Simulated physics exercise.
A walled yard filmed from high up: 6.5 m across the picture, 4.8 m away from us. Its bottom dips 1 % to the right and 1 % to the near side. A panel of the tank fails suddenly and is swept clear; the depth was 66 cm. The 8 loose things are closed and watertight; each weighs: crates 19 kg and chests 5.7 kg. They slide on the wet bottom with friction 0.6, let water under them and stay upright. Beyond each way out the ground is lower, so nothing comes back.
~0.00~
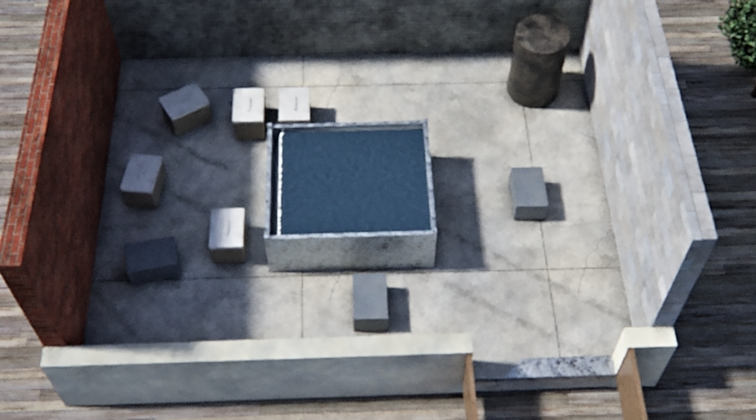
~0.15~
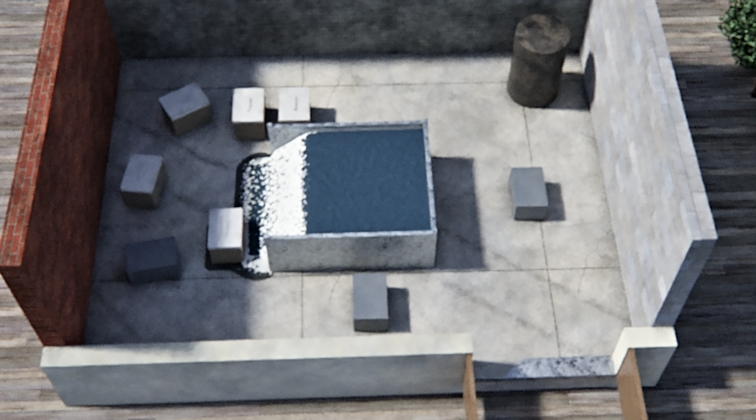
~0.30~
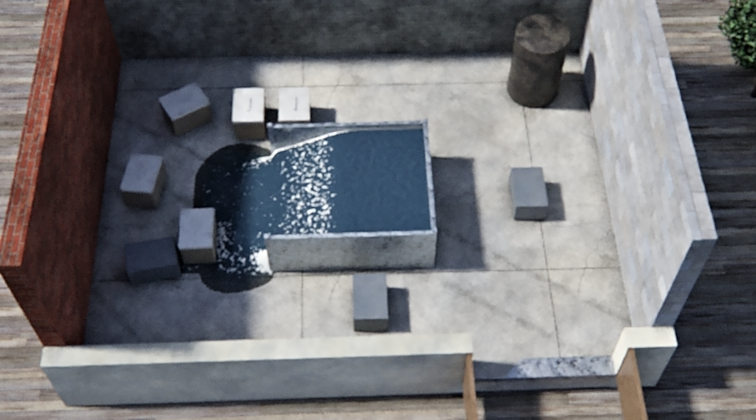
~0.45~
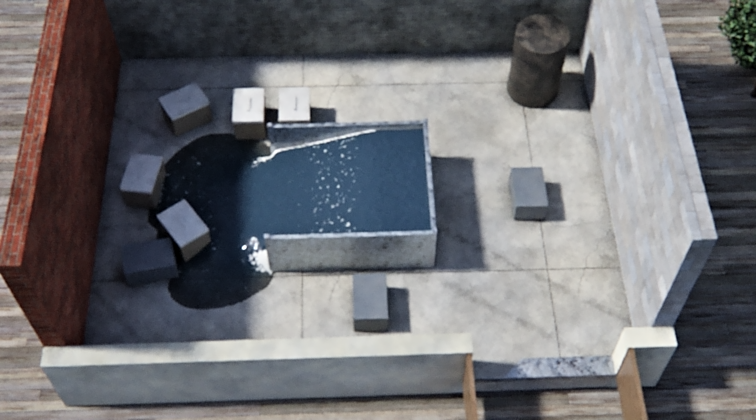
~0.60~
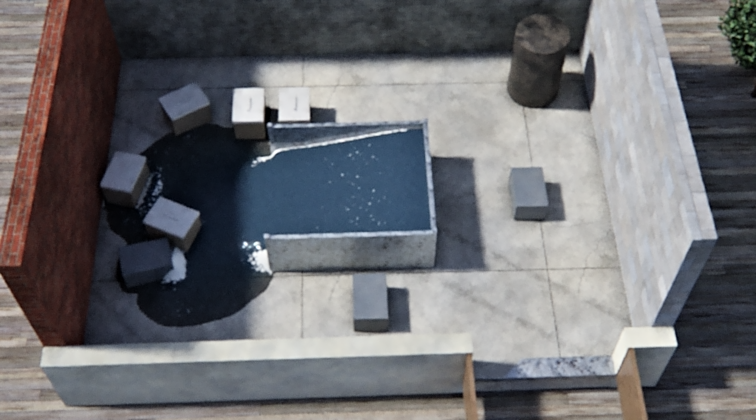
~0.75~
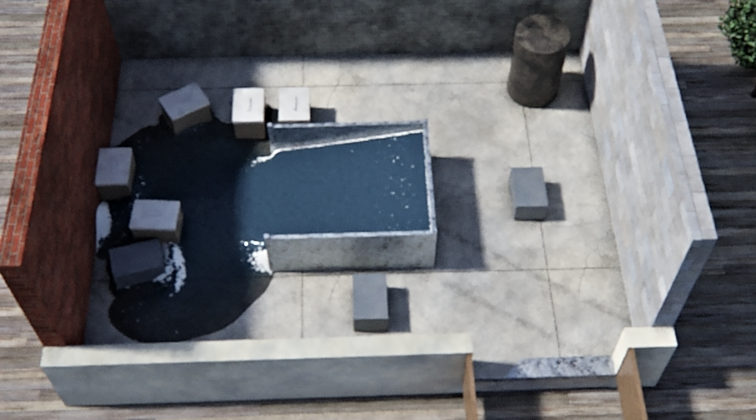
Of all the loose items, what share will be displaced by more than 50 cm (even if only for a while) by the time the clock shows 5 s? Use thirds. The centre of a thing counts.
Share: Two thirds or more.
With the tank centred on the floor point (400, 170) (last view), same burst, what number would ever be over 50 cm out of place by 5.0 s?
Then 7.
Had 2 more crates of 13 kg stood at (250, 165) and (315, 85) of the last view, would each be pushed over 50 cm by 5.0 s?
In turn: More, more.
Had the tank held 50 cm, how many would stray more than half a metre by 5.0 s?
Then 5.
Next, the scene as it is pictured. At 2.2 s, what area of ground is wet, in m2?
Some 12 m2.
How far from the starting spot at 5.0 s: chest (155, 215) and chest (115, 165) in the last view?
In that order: 200 cm, 250 cm.
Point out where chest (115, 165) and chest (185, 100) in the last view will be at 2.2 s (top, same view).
Around (121, 89) and (189, 51).
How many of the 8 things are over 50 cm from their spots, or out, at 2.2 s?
By then 4.
After 1.1 s 1 of 8 are over 50 cm from their spots; 2 afloat.
After 2.2 s 4 of 8 are over 50 cm from their spots; 3 afloat.
After 3.5 s 5 of 8 are over 50 cm from their spots; 4 afloat.
After 5.0 s 7 of 8 are over 50 cm from their spots, and 7 have been at some point; 6 afloat.
